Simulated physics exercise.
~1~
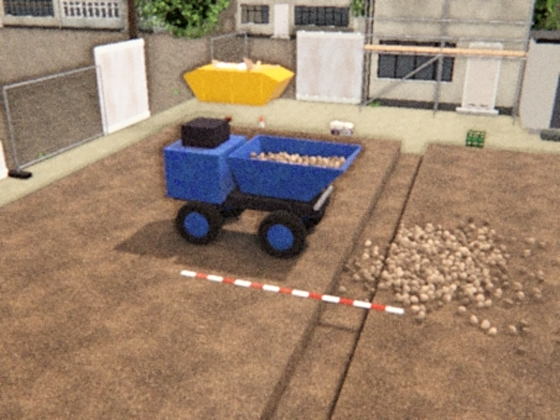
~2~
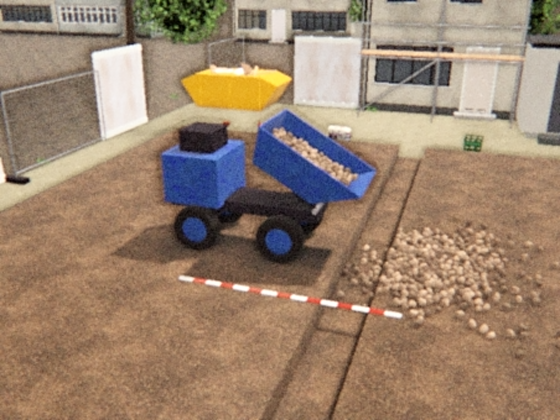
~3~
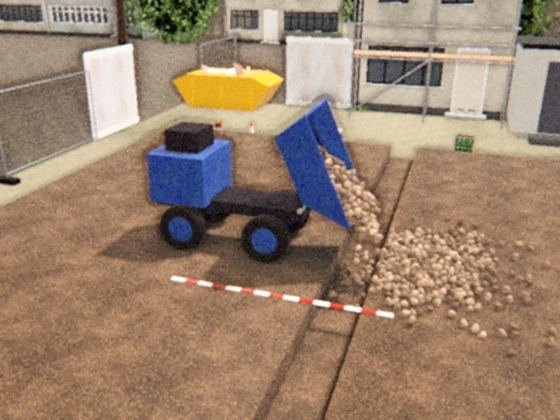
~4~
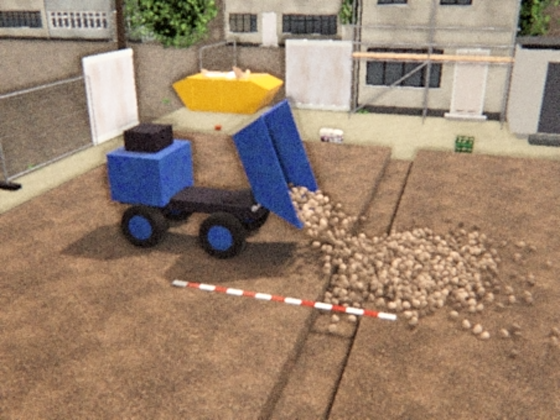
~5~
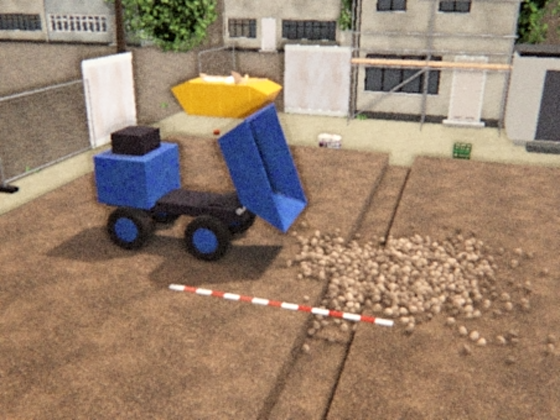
Blue site dumper tipping its skip to pour pale stones across a narrow trench beside an earlier heap, backing left until emptied.
